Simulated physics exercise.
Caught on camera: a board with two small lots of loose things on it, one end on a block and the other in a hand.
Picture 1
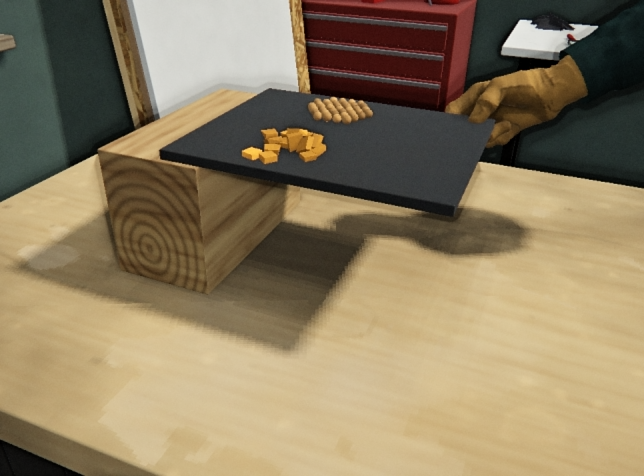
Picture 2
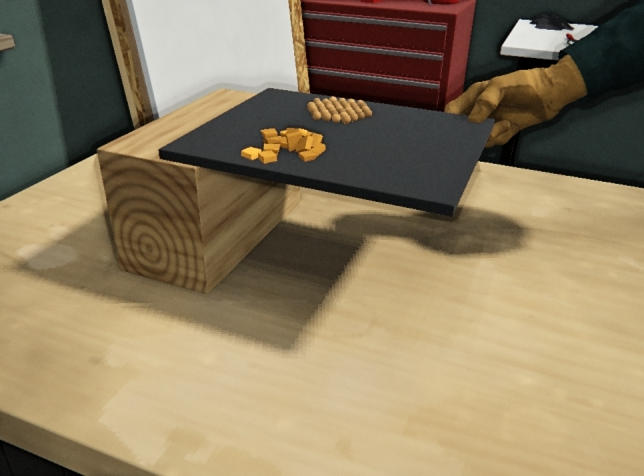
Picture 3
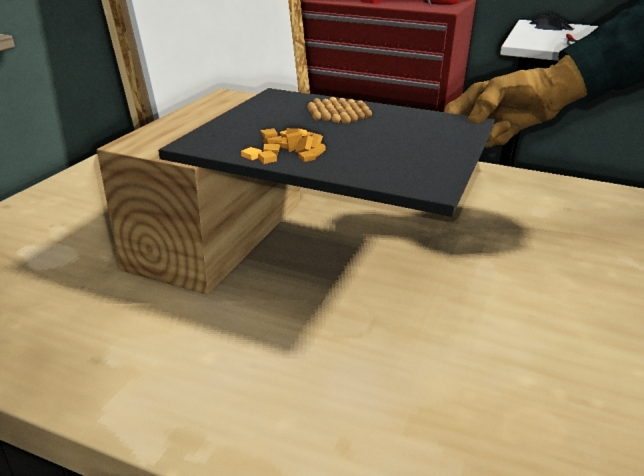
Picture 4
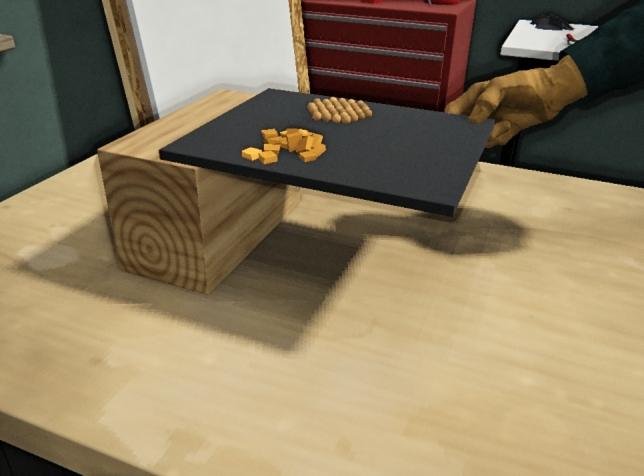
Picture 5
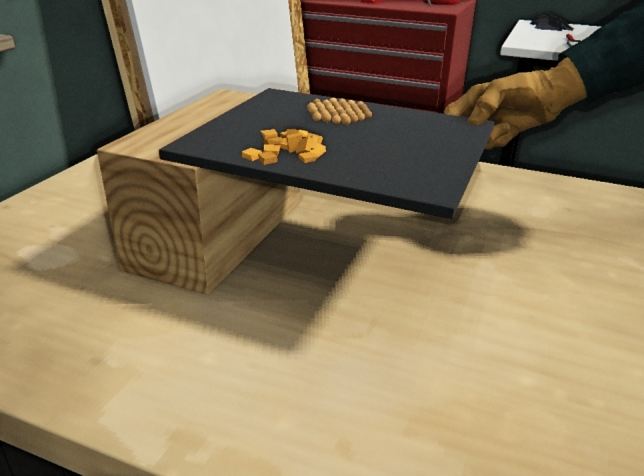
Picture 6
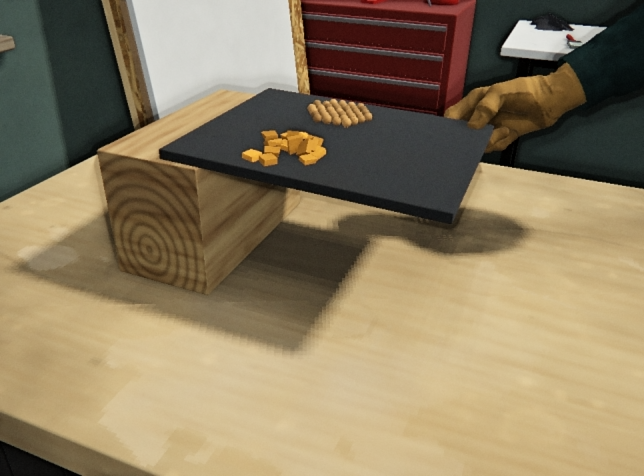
We see a dark board resting on a wooden block at its left and held by a gloved hand at its right, carrying orange chunks and small tan pieces; the held end lowers very slightly while both groups stay put.
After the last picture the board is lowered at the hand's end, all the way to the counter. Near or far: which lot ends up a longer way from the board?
That would be the farther lot.
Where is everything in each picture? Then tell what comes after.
Held end of the board at (445, 205), level; block at (215, 180), tall, over half the board's length; near lot at (295, 142), a few small crackers; far lot at (340, 110), some round wooden beads, in the first frame.
Held end of the board at (445, 205), level; far lot at (339, 110), in the second frame.
Held end of the board at (445, 205), level; near lot at (294, 142), in the third frame.
Held end of the board at (445, 205), level; far lot at (339, 110), in the fourth frame.
Held end of the board at (445, 207), level; near lot at (294, 143), in the fifth frame.
Held end of the board at (444, 212), down by 2°; block at (215, 181); near lot at (295, 145), not moving; far lot at (340, 112), not moving, in the sixth frame.
Then, 0.38 s past the last view, board sloping at 12°; near lot all still on the board; far lot all still on the board.
Then, 0.87 s past the last view, board sloping at 26°; near lot all still on the board; far lot mostly less than half a board's length out.
Then, 1.39 s past the last view, board resting at 37°; near lot mostly at the foot of the board; far lot mostly one to two board lengths out.
Finally, board resting at 38°; near lot mostly at the foot of the board; far lot mostly one to two board lengths out, about a third gone off the counter; the far lot has gone farther.
